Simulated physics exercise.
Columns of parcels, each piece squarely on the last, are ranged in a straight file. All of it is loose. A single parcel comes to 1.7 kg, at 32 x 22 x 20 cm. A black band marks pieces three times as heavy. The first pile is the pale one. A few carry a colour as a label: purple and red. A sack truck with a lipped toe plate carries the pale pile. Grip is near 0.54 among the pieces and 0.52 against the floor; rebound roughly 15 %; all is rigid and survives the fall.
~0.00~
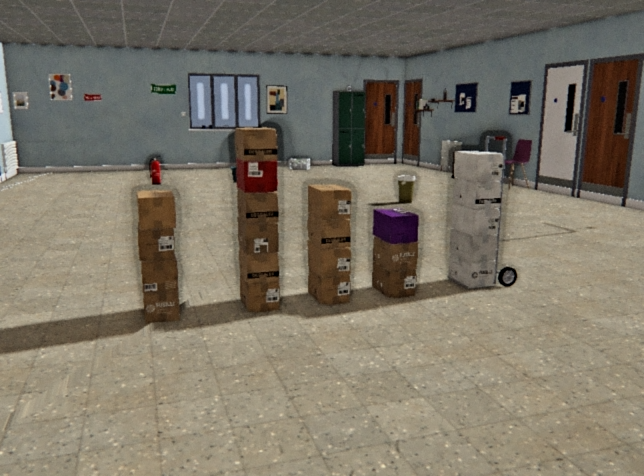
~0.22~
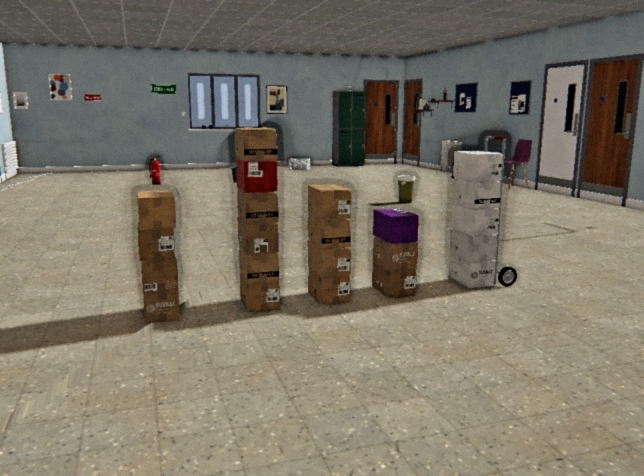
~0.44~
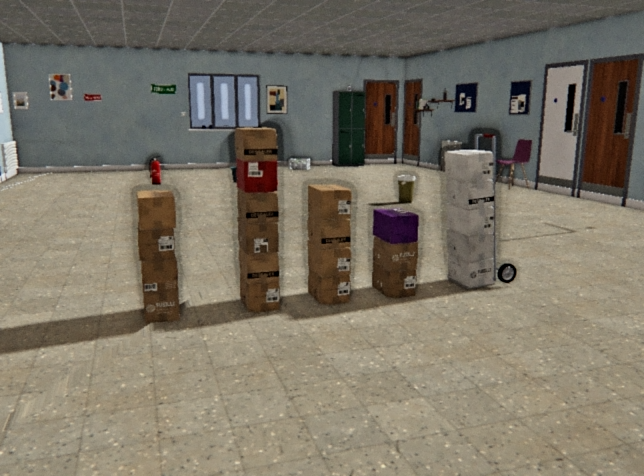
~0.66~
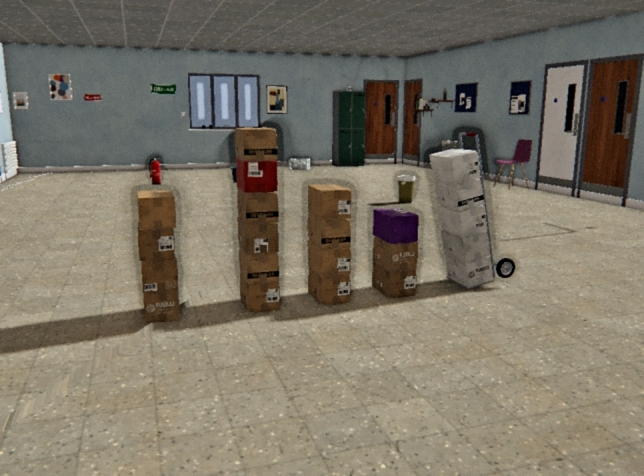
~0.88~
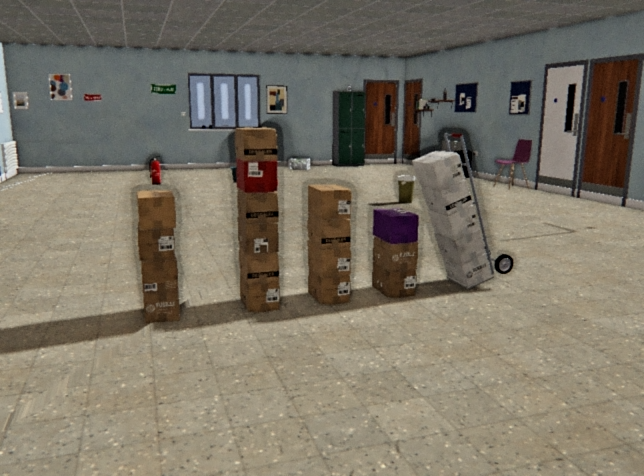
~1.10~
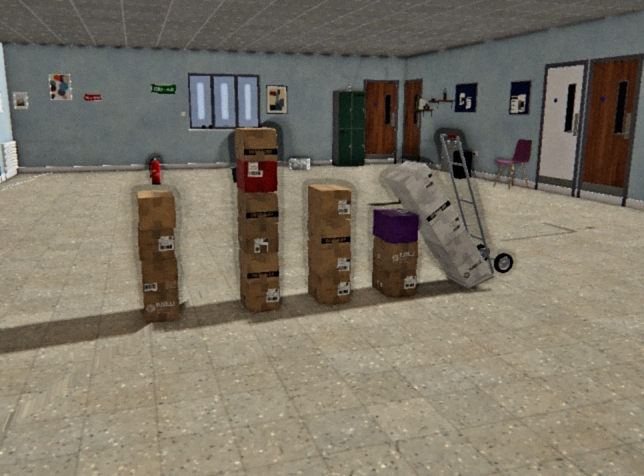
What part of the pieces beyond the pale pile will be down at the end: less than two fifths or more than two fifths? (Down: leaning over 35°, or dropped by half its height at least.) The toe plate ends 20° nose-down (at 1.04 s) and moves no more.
Ending down: More than two fifths.
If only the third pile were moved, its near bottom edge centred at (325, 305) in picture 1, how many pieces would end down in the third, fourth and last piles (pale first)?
Then third 4, fourth 6, last 4.
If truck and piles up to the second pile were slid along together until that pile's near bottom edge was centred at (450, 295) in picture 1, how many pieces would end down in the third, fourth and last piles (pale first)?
Then third 0, fourth 0, last 0.
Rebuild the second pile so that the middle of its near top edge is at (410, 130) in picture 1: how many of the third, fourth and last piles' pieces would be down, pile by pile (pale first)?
Then third 4, fourth 5, last 3.
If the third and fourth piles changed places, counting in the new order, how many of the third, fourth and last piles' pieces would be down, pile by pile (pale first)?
In that case third 6, fourth 4, last 4.
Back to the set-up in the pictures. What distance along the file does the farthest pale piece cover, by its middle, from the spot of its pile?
About 150 cm.
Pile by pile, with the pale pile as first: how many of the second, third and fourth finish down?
Pieces: Second 3, third 4, fourth 6.
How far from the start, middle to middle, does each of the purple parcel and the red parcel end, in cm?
Purple 70, red 80.
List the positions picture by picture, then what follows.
In the first frame (pixels give the middle of a visible side), truck frame (503, 169) 0° forward; red parcel (261, 177); purple parcel (405, 230); none of the others has stirred.
Truck frame (502, 169) 0° forward; purple parcel (405, 230), in the second frame.
Truck frame (494, 167) 5° forward, top of the pale pile leaning 5°; purple parcel (405, 230); none of the others has stirred, in the third frame.
Truck frame (480, 165) 12° forward, top of the pale pile leaning 12°; red parcel (261, 177); none of the others has stirred, in the fourth frame.
Truck frame (468, 165) 18° forward, top of the pale pile leaning 21°; red parcel (261, 177); none of the others has stirred, in the fifth frame.
Truck frame (465, 165) 20° forward, top of the pale pile leaning 35°; red parcel (261, 177); purple parcel (405, 230); none of the others has stirred, in the sixth frame.
After 1.48 s, 5 of the pale pile down; none of the 17 other parcels down, 4 disturbed; purple parcel 15° from how it stood.
After 2.36 s, 5 of the pale pile down; 2 of the 17 other parcels down; purple parcel 29° from how it stood, 9 cm lower; red parcel 10° from how it stood.
After 3.06 s, 5 of the pale pile down; 13 of the 17 other parcels down; purple parcel 46° from how it stood, 14 cm lower; red parcel 15° from how it stood, 11 cm lower.
After 3.58 s, 5 of the pale pile down; 17 of the 17 other parcels down; purple parcel 48° from how it stood, 15 cm lower; red parcel 40° from how it stood, 42 cm lower.
In the end (4.5 s), 5 of the pale pile down; 17 of the 17 other parcels down; red parcel on its side; purple parcel 48° from how it stood, 15 cm lower. That is 100 per cent. From the last view, middles, red parcel near (182, 269), purple parcel near (303, 252).
